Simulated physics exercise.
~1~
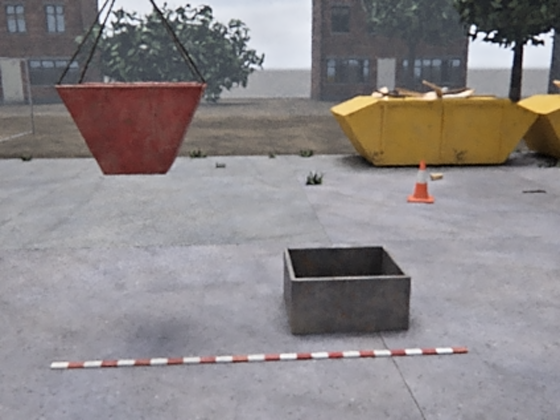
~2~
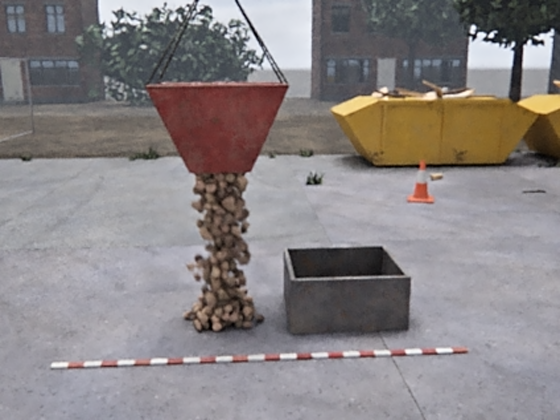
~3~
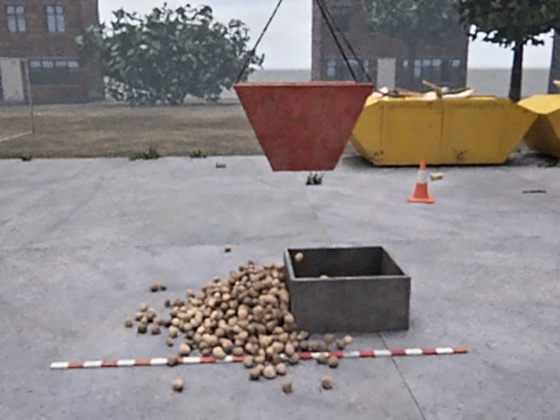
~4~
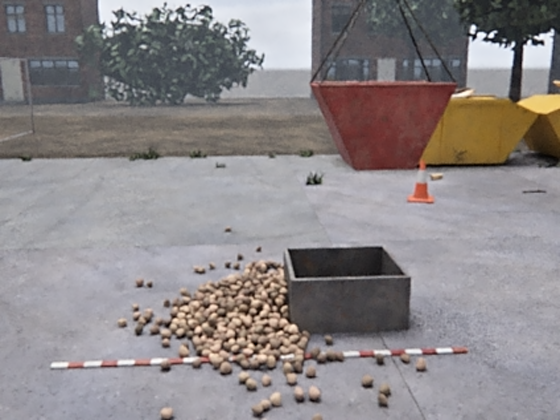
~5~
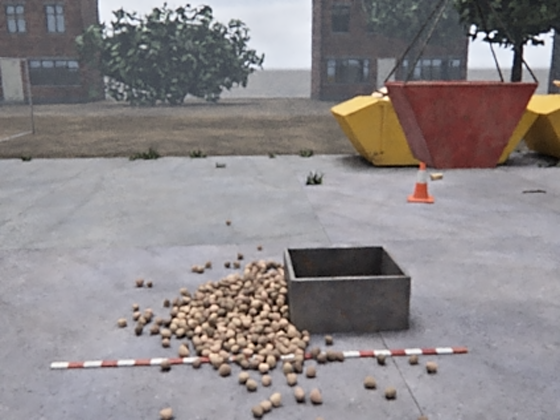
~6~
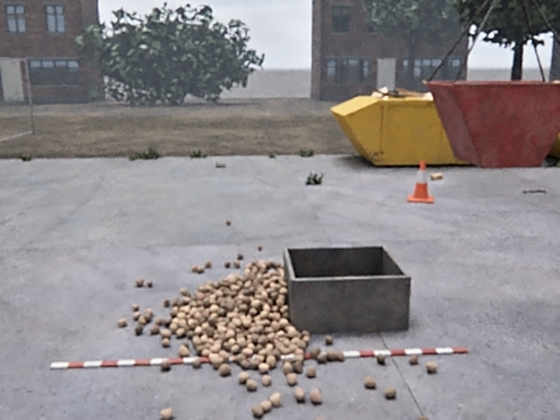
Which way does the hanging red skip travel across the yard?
It travels to the right, passing over beyond the grey bin and on in front of the yellow skips.
